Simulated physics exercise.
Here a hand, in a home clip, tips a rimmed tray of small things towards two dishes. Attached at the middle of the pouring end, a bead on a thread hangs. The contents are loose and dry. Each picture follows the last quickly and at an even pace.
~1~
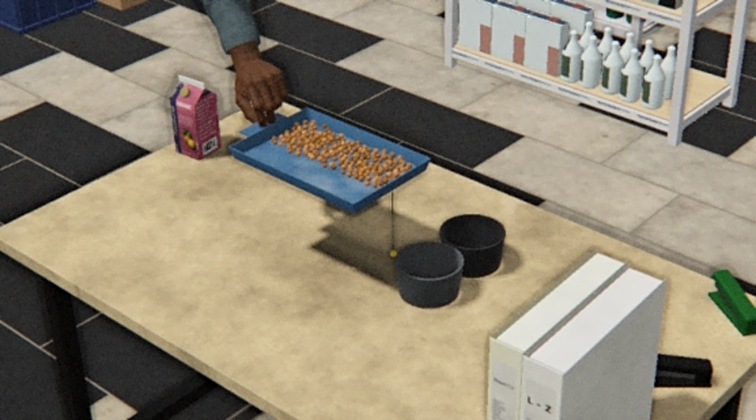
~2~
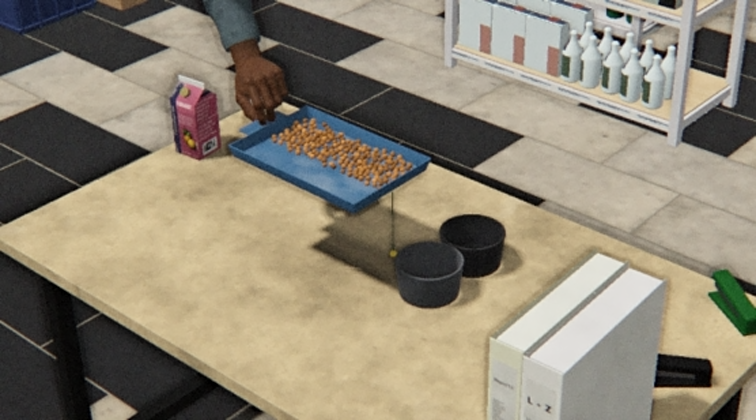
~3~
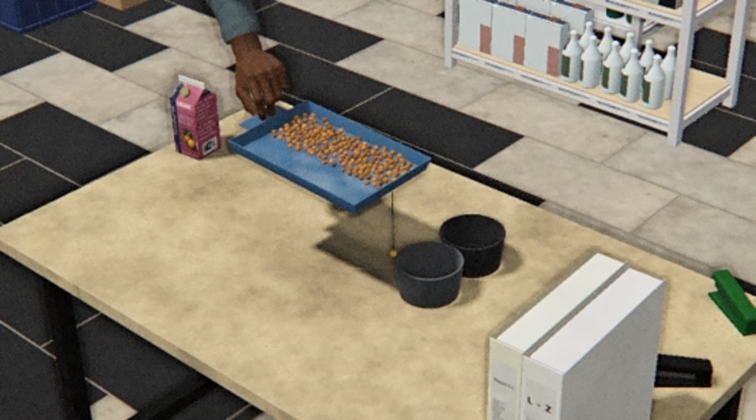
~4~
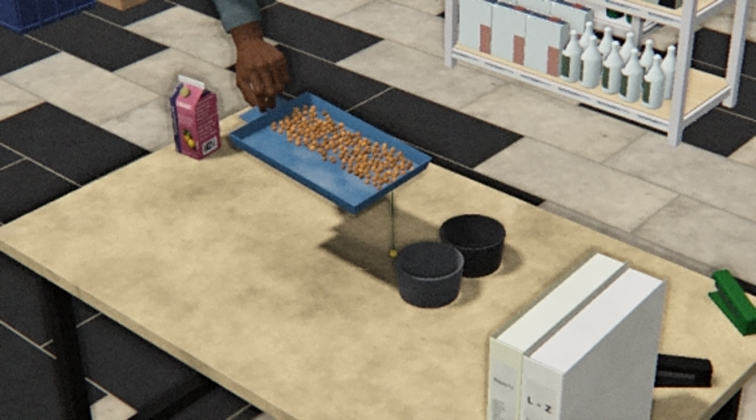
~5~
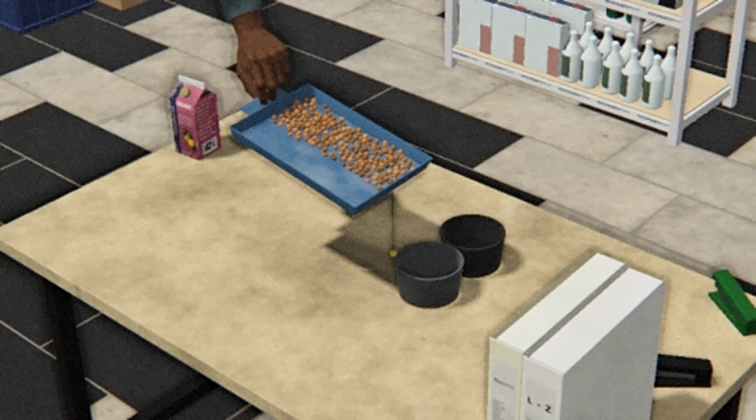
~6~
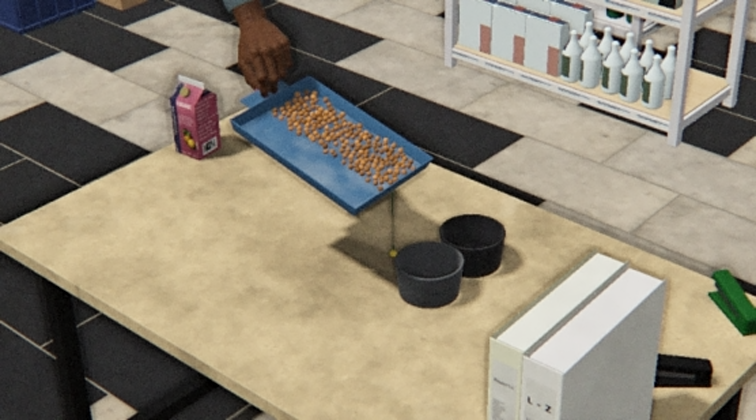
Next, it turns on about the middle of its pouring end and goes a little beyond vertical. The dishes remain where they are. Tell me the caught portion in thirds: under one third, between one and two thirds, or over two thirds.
It comes to under one third.
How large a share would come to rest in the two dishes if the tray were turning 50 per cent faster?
About 20 %.
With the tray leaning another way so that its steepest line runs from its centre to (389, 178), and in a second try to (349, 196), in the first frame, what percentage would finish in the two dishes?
You'd see roughly 80 per cent the first time and 0 per cent the second.
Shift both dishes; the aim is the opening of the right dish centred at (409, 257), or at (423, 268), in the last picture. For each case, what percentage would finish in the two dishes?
Close to 50 in a hundred, then close to 90 in a hundred.
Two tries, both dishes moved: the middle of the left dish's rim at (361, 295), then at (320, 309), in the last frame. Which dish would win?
First the left-hand dish, then the dish on the right.
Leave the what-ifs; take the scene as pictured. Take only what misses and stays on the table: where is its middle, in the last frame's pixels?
About (395, 335) in the last picture.
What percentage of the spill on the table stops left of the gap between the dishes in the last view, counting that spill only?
I'd guess close to 90 %.
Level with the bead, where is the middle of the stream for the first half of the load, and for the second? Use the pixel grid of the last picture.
For the early half I get (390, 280), and for the late half (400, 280).
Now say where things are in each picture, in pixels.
Corners of the pouring end near (354, 201) and (426, 158), level; middle of the load near (341, 155), roasted chickpeas; left dish near (455, 285); right dish near (498, 255); bead on its thread near (393, 253), in the first picture.
Corners of the pouring end near (354, 201) and (426, 158), level; middle of the load near (341, 154), in the second picture.
Corners of the pouring end near (354, 202) and (426, 158), tipped barely, lowest at the left corner; middle of the load near (341, 152), in the third picture.
Corners of the pouring end near (354, 203) and (427, 158), tipped a little, lowest at the left corner; middle of the load near (341, 148), in the fourth picture.
Corners of the pouring end near (355, 204) and (427, 158), tipped a little, lowest at the left corner; middle of the load near (342, 144), in the fifth picture.
Corners of the pouring end near (355, 205) and (428, 158), tipped a little, lowest at the left corner; middle of the load near (342, 140); left dish near (455, 285); right dish near (498, 255), in the sixth picture.
Shortly afterwards, tray tipped steeply; all but a few on the tray; only a few outside both; only a few in the air.
Next, tray tipped right over; all but a few on the tray; only a few outside both; only a few in the air.
Some moments later, tray tipped past a quarter turn; a little in the left dish; only a few in the right dish; the bulk outside both.
In the end, tray tipped past a quarter turn; a little in the left dish; only a few in the right dish; the bulk outside both.
